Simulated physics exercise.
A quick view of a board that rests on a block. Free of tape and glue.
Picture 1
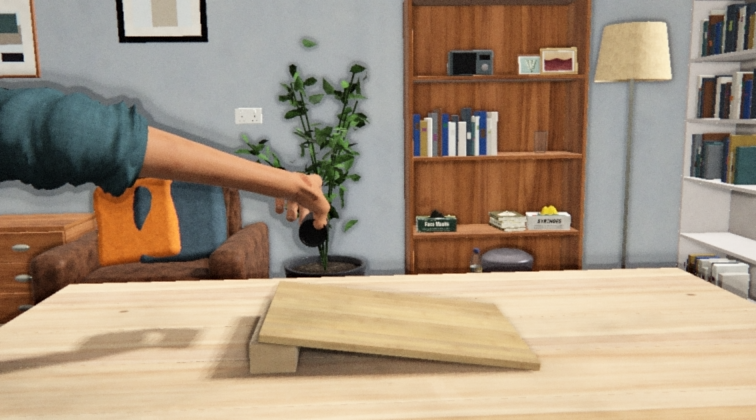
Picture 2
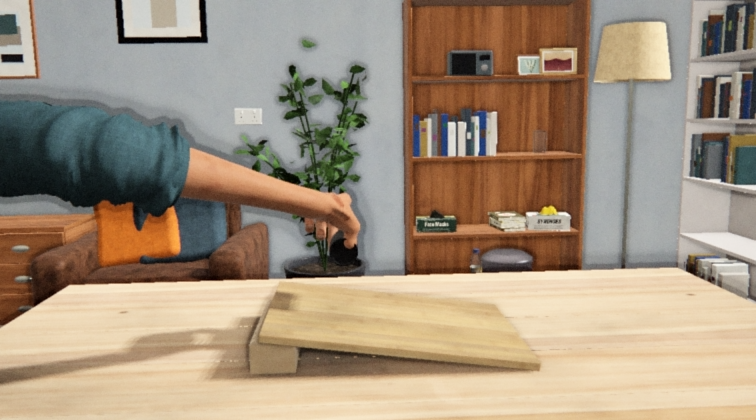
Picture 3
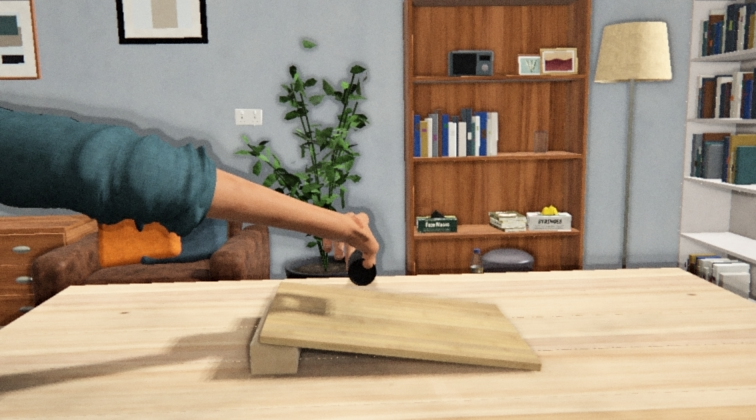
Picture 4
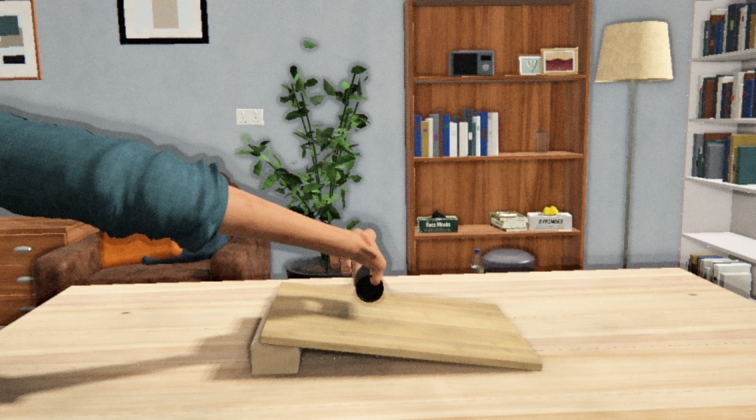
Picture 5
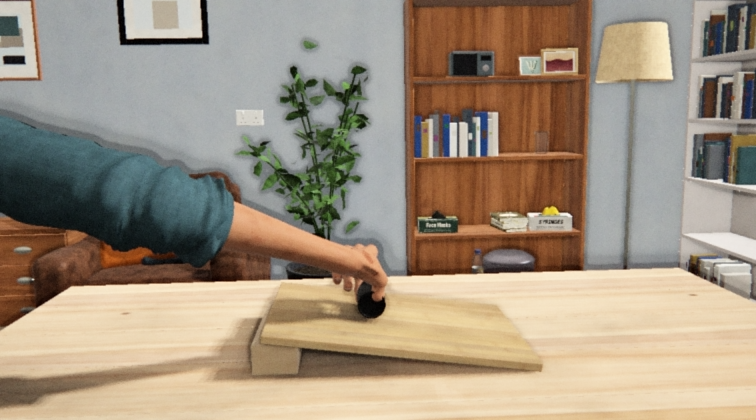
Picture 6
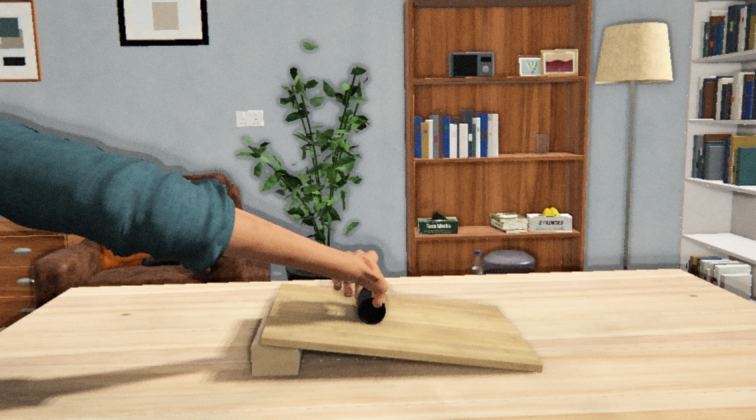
In the video, a hand reaches in from the left holding a small black object, moves it rightward and down over a wooden board propped on a block, and sets it on the sloping board, still gripping it.
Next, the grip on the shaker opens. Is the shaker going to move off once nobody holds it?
It moves toward the lower end.
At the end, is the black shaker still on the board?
Off the top.
Then, 0.80 s past the last view, black shaker displaced well along near (483, 314).
Then, 1.40 s past the last view, black shaker now off the board.
Then, 2.10 s past the last view, things are still on the move.
Then, 2.40 s past the last view, as before.
Finally, off the board, black shaker. The black shaker slides or rolls down.
